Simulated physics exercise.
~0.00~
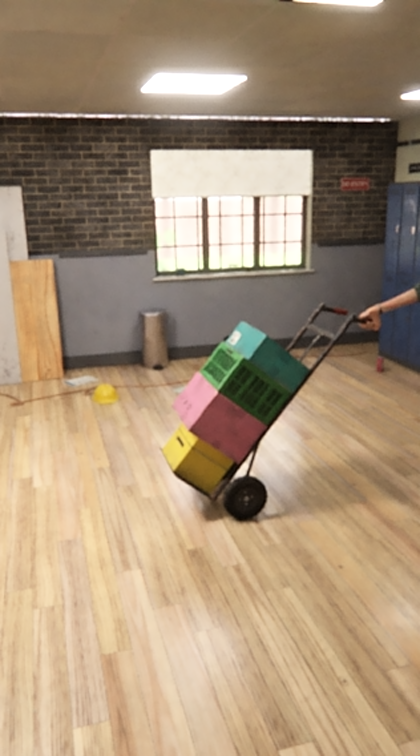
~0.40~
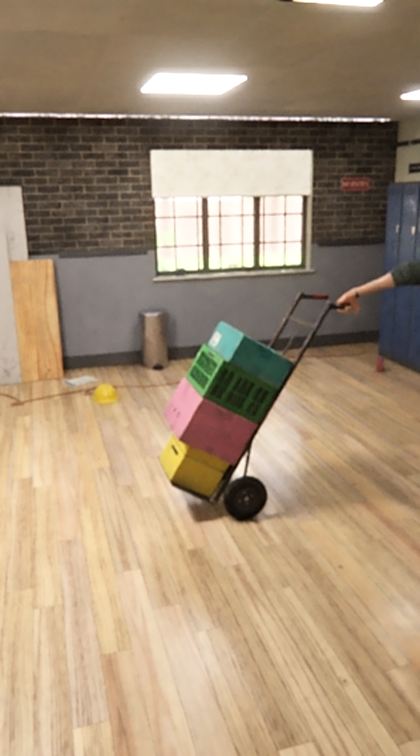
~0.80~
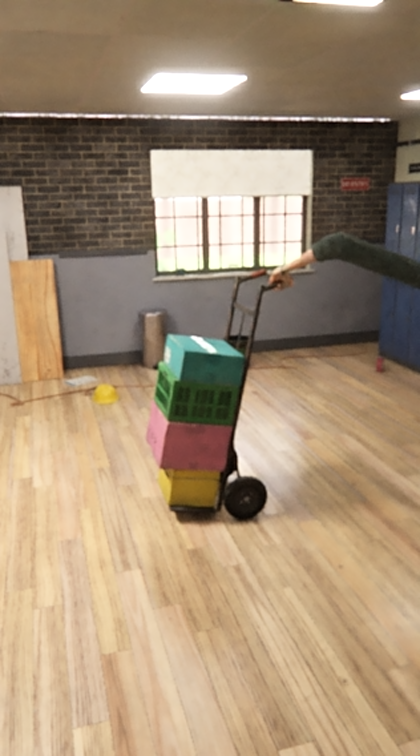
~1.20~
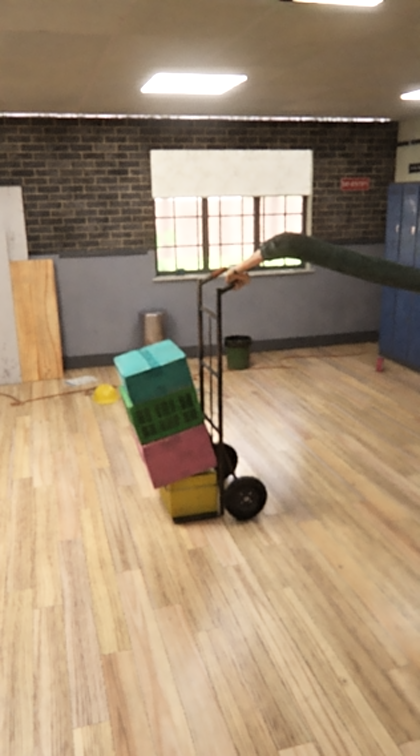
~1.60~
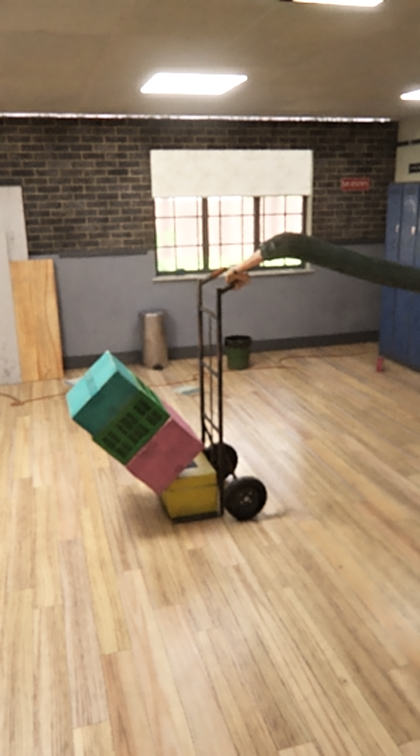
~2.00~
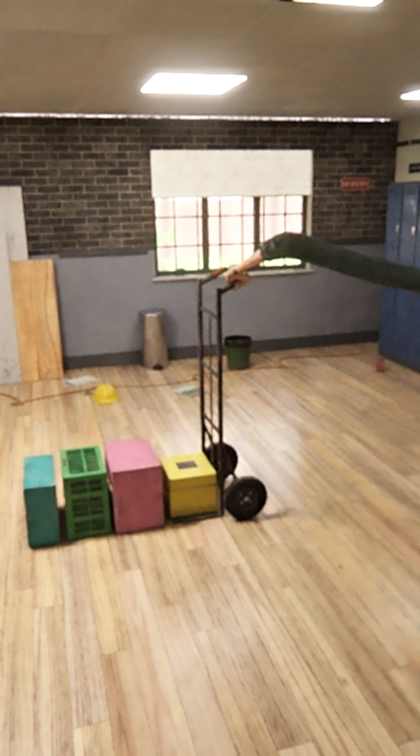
A hand truck swings upright and its top three containers topple left onto the floor.
